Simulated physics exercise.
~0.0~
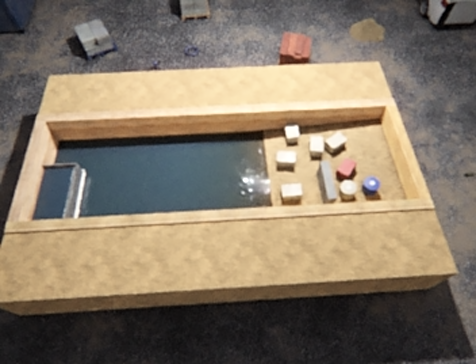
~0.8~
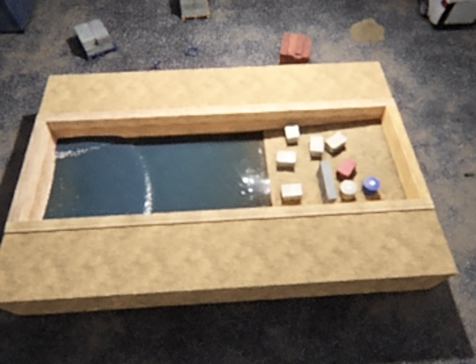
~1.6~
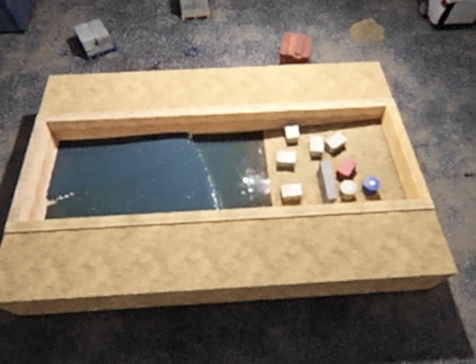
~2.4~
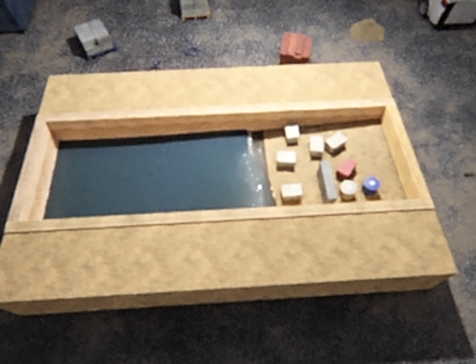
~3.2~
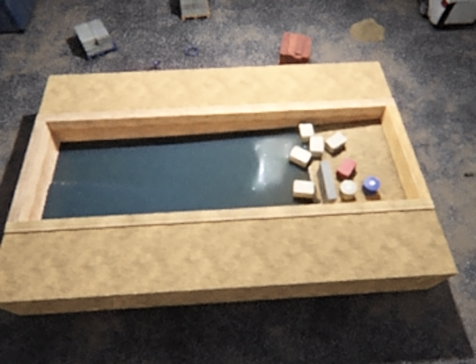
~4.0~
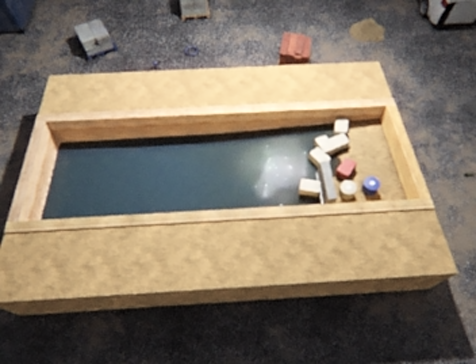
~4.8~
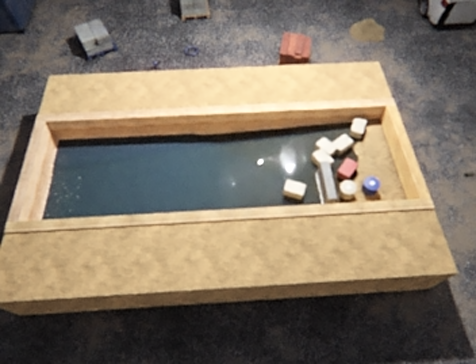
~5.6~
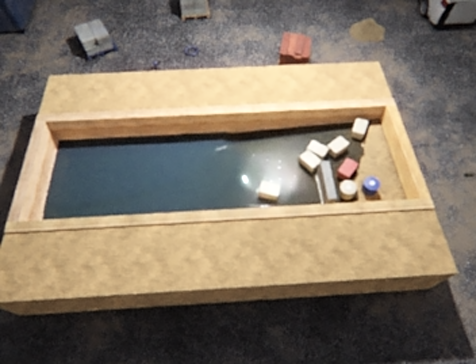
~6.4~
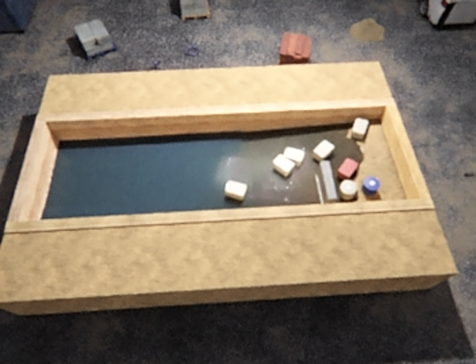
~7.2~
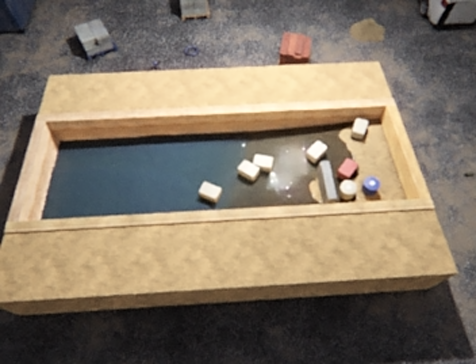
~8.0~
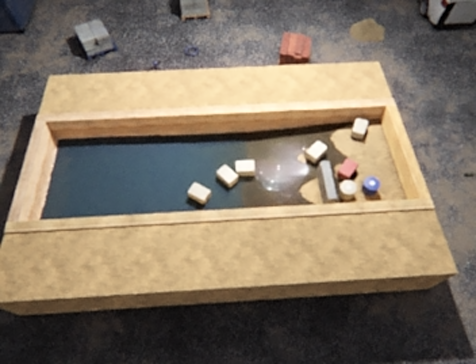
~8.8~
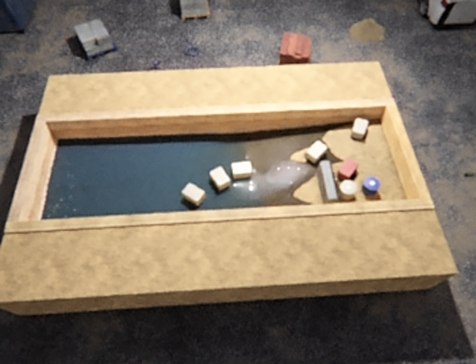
A long wooden-edged trough of dark water and sand, seen from above, has pale blocks scattered on its sandy right end beside a red block, a grey bar, a cream tub and a blue tub. At the far left, water stands behind a barrier, which disappears, and a ripple runs rightward across the calm surface. The water washes up the sand and pushes several pale blocks to the right. It then draws back, carrying some of them left into the pool. At the end, three pale blocks float near the middle, while the red block and blue tub remain on the sand.
